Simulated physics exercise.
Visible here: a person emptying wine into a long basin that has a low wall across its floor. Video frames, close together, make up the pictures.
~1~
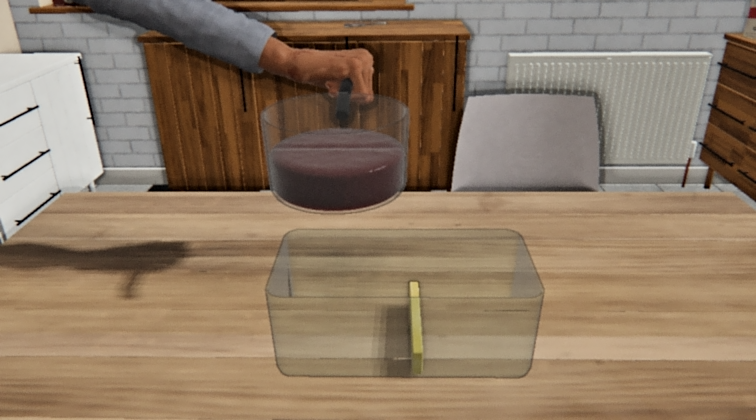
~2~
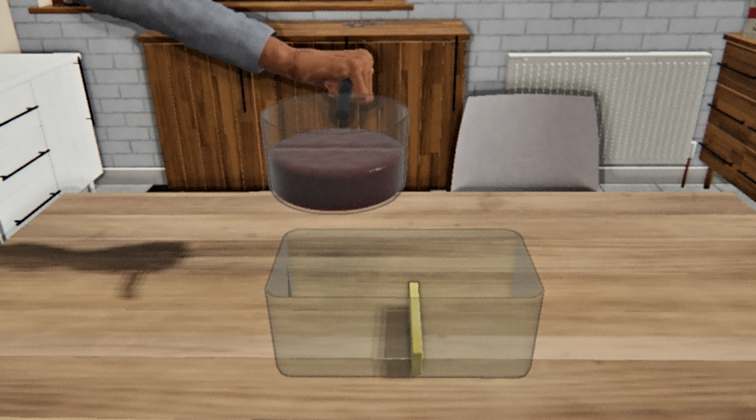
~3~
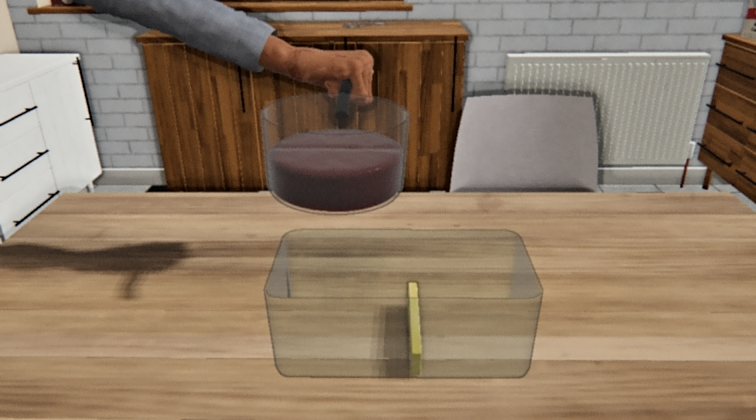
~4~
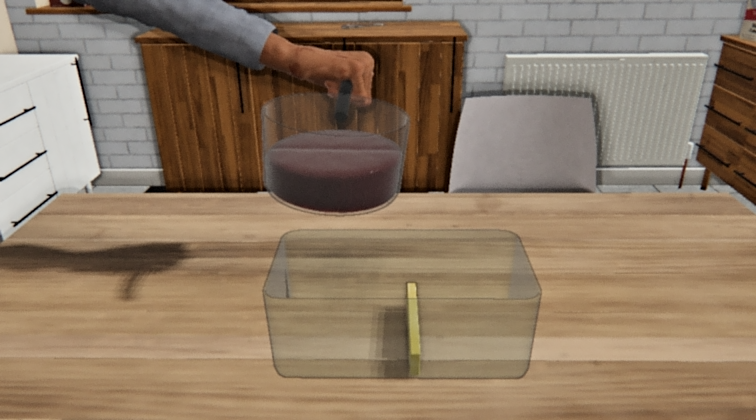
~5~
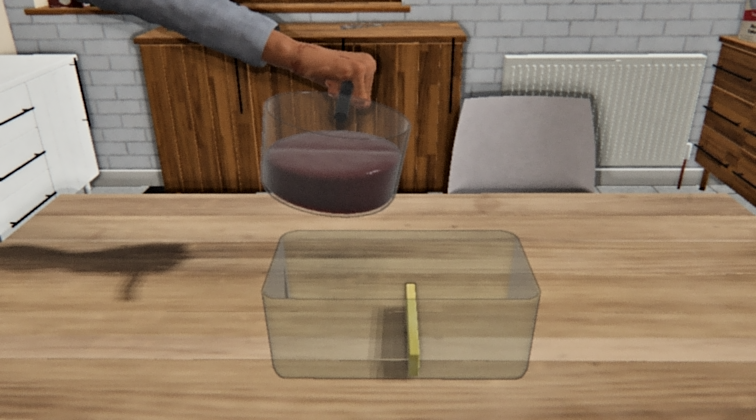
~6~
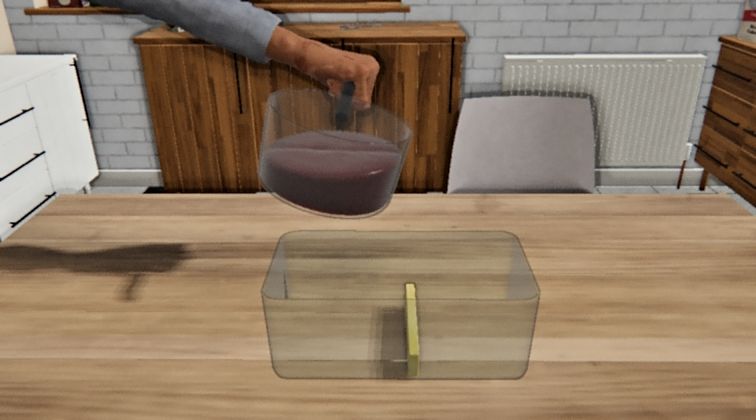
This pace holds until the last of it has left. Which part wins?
The biggest share sits in the rightmost section.
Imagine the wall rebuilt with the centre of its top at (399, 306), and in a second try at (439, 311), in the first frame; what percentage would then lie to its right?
About 90 per cent on the first try, and 40 per cent on the second.
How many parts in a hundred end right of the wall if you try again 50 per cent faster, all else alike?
Roughly 55 in a hundred.
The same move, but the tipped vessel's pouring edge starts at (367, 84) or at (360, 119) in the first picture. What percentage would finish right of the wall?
Close to 45 % for the first start and close to 30 % for the second.
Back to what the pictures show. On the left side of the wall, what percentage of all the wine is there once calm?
Estimate: Some 30 per cent.
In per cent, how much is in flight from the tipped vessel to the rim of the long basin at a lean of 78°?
Near 30 in a hundred.
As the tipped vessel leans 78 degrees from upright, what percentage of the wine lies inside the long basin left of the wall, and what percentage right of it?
Left 0 %, right 5 %.
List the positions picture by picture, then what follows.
Tilt 0°; pouring edge (408, 113); surface from (271, 148) to (404, 147); the long basin's rim runs from (276, 261) to (531, 262); the wall's top is at (416, 315), in the first frame.
Tilt 1°; pouring edge (408, 114); surface from (271, 148) to (404, 148), in the second frame.
Tilt 2°; pouring edge (408, 116); surface from (270, 148) to (403, 149), in the third frame.
Tilt 6°; pouring edge (408, 121); surface from (268, 148) to (402, 150), in the fourth frame.
Tilt 10°; pouring edge (409, 127); surface from (267, 149) to (402, 151), in the fifth frame.
Tilt 15°; pouring edge (411, 134); surface from (264, 149) to (402, 152), in the sixth frame.
A moment on, the tilt is 78° and 65 per cent is still to pour, 0 is left of the wall and 4 right of it.
Next, the tilt is 110° and 13 per cent is still to pour, 14 is left of the wall and 61 right of it.
Then the tilt is 112° and 0 per cent is still to pour, 27 is left of the wall and 70 right of it.
Later the tilt is 112° and 0 per cent is still to pour, 28 is left of the wall and 70 right of it.
In the end 28 per cent lies left of the wall, 70 right of it and 2 outside.
